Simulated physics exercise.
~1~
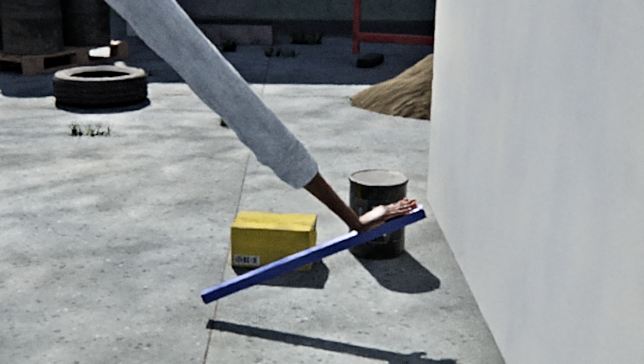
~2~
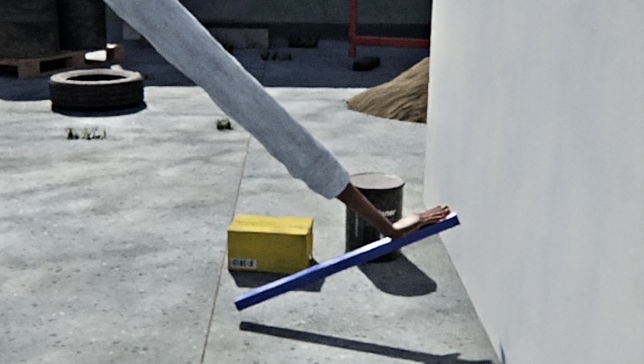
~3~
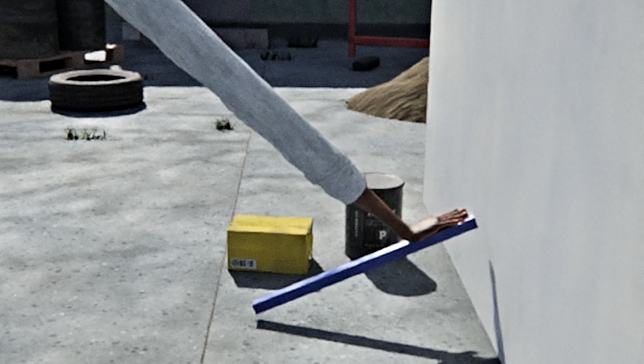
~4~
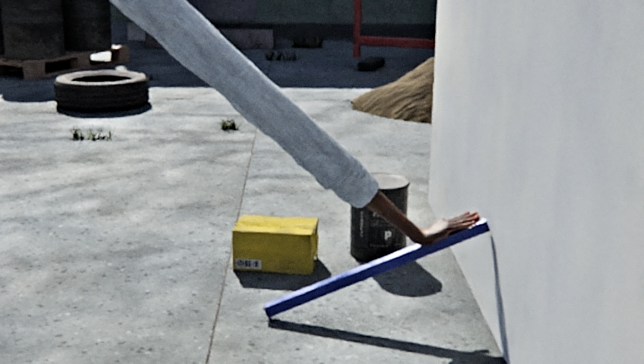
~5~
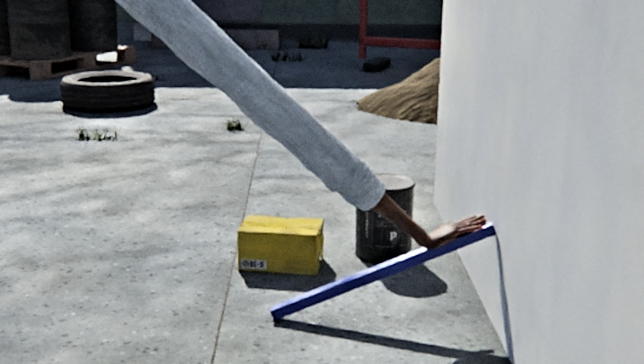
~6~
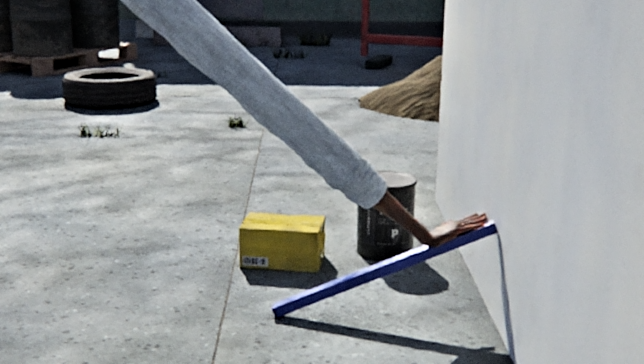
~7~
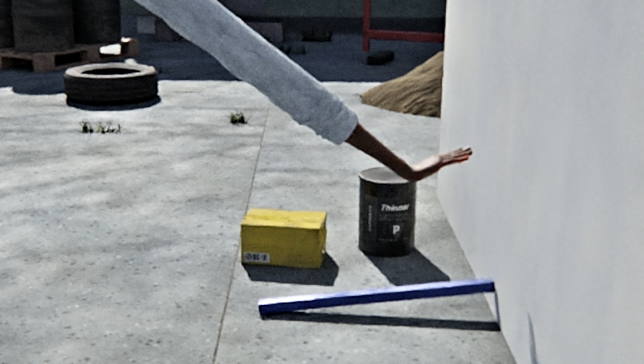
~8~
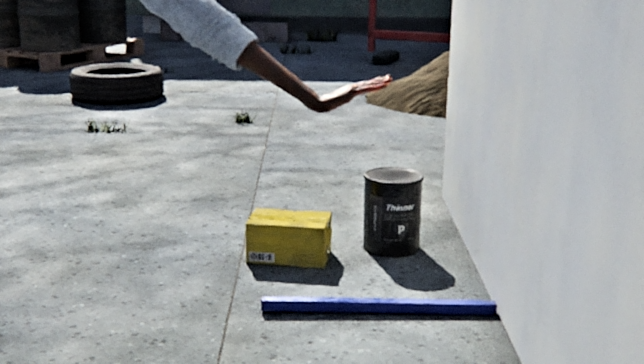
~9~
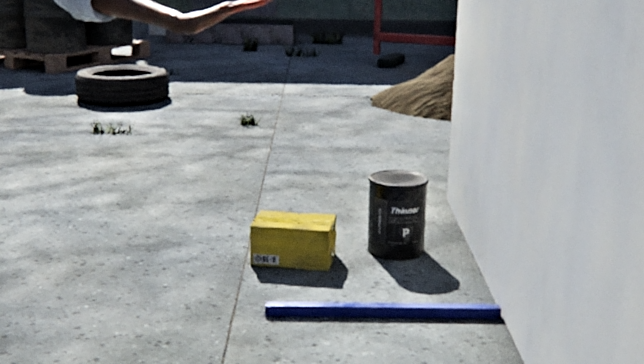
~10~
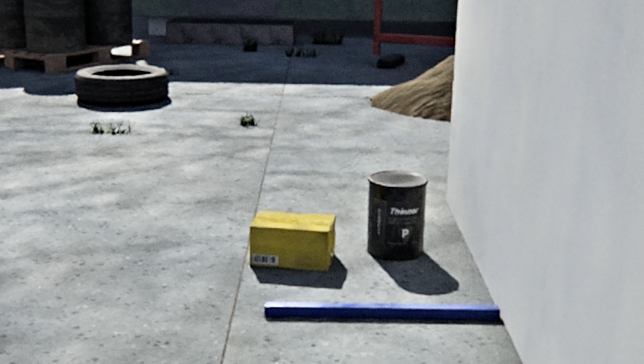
Beside a white wall, a hand leans a blue pole, which slides down flat.
